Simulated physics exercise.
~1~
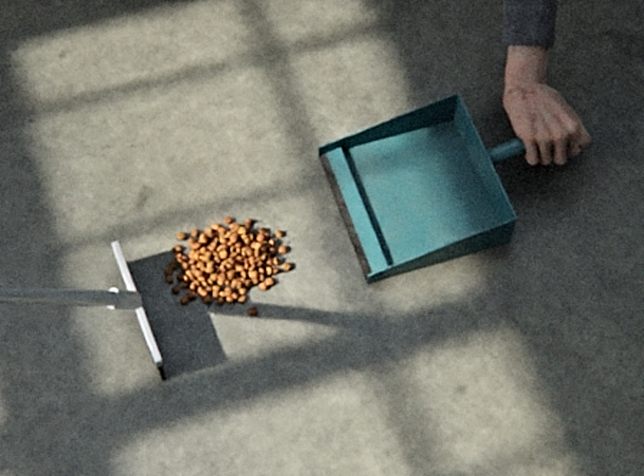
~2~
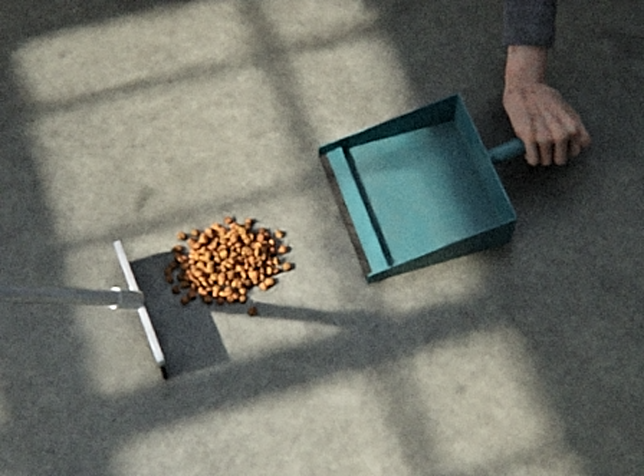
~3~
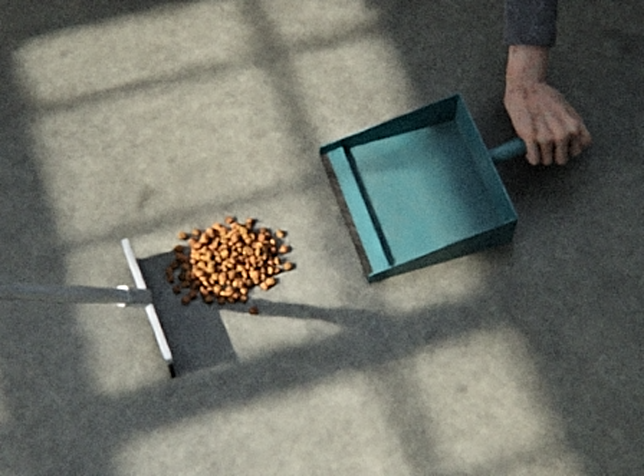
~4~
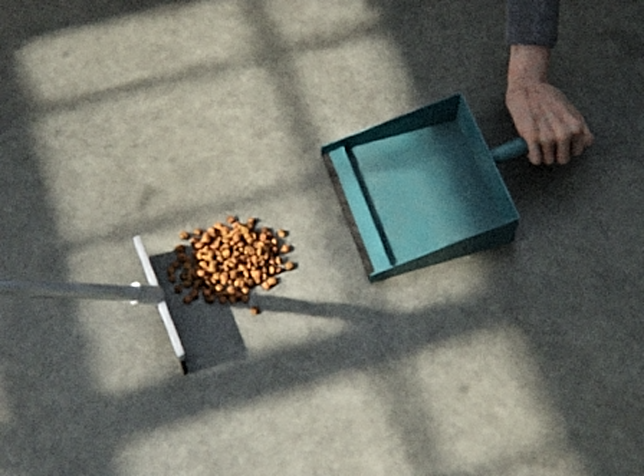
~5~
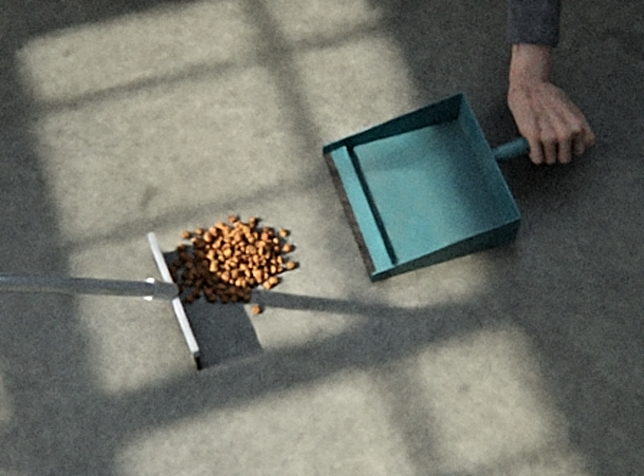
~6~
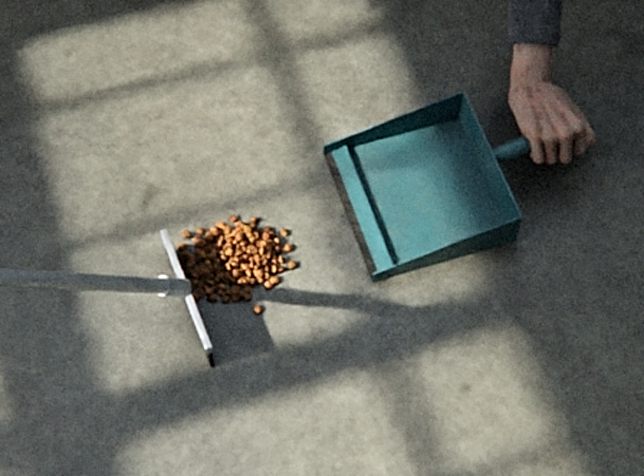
On a grey floor crossed by window-shaped patches of light, a hand holds a teal dustpan beside a small heap of brown kibble. A pale, straight blade on a long handle starts left of the heap, slides slowly right, then meets its near edge and nudges some pieces, while the dustpan stays almost still.
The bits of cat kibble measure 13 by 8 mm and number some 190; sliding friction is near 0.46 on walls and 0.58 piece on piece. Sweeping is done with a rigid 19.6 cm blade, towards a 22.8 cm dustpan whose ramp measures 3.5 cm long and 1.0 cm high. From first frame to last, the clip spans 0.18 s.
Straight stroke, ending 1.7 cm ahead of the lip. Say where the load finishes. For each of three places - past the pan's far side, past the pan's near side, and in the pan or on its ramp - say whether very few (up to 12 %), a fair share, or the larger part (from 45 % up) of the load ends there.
Far side: Very few, near side: Very few, pan: A fair share.
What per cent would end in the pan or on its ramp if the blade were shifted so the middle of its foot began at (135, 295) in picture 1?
45 %.
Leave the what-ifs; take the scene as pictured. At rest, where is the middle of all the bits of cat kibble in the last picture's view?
Close to pixel (345, 225).
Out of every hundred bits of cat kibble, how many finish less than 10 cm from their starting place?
That share is some 20 percent.
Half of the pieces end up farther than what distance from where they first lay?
I'd say near 18 cm.
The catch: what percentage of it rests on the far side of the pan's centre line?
I'd say near 20 per cent.
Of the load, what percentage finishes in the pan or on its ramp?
My estimate is some 25 per cent.
Then, 0.24 s after the last picture, middle of the blade 14 cm from the lip; 0 % over the lip, far side 0 %, near side 0 %.
Then, 0.40 s after the last picture, middle of the blade 6 cm from the lip; 0 % over the lip, far side 0 %, near side 5 %.
Then, 0.68 s after the last picture, middle of the blade 2 cm from the lip; 25 % over the lip, far side 0 %, near side 5 %.
In the end, far side 0 %, near side 5 %, pan 25 %, in front of the lip or behind the blade 65 %.
